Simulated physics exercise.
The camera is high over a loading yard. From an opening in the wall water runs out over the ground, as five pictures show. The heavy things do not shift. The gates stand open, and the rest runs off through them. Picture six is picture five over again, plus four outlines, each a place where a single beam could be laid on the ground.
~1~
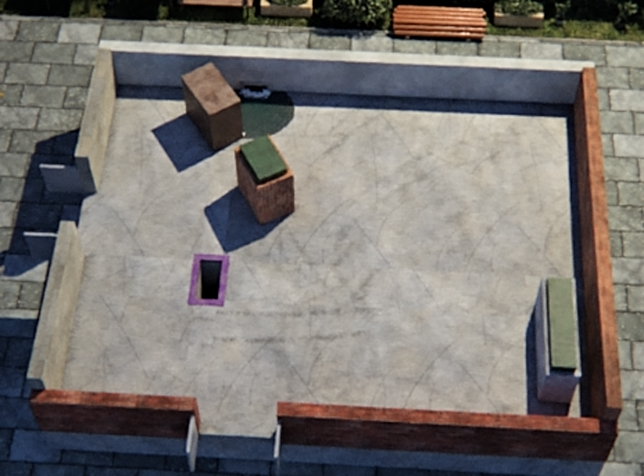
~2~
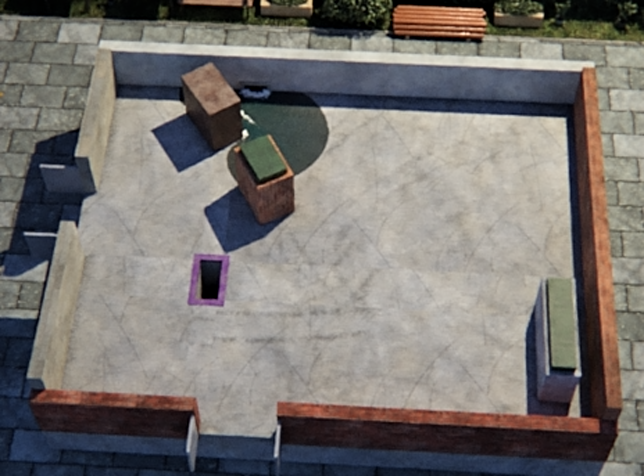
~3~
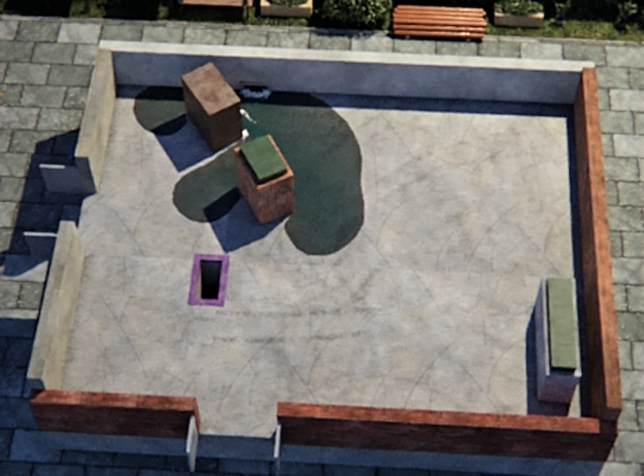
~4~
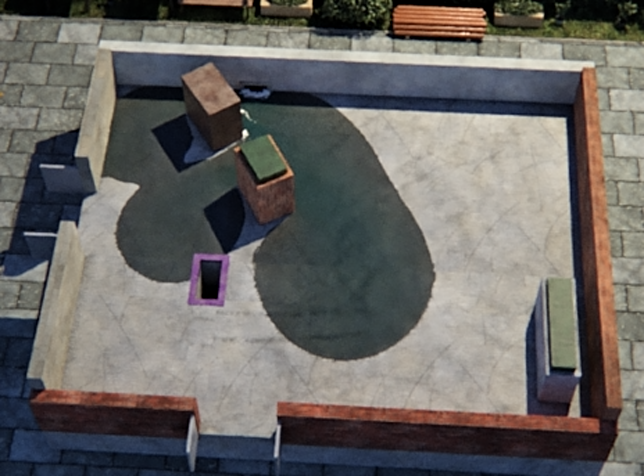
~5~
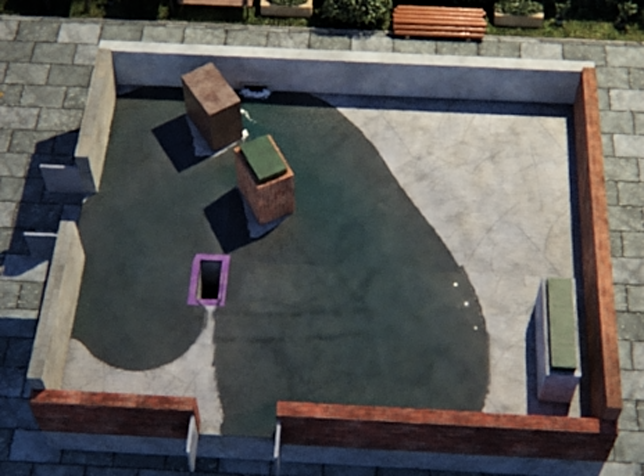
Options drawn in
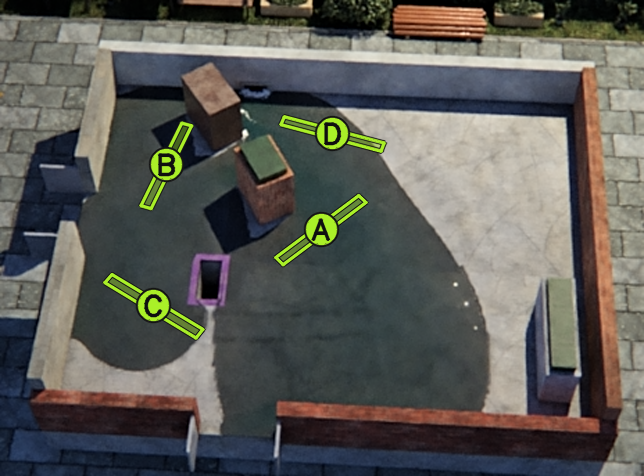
To begin with, a small dark wet patch spreads beside two brown blocks near the back wall of a walled yard. It widens around the blocks, reaching the left wall and swelling toward the front, then surrounds the purple-edged gully and covers more than half the floor, leaving the right side dry.
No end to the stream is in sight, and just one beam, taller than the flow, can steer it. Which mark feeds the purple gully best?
A.
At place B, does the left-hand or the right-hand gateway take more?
The right gate.
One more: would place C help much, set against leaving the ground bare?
Yes, by a good deal.
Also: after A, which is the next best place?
Place C.
On the marked copy, A from (279, 261) to (362, 199); B from (146, 207) to (186, 124); C from (108, 278) to (199, 333); D from (282, 120) to (382, 147).
For place A, about 30 % of the stream goes into the purple gully, about 64 % out by the gates.
For place B, about 5 % of the stream goes into the purple gully, about 87 % out by the gates.
For place C, about 9 % of the stream goes into the purple gully, about 82 % out by the gates.
For place D, about 4 % of the stream goes into the purple gully, about 86 % out by the gates.
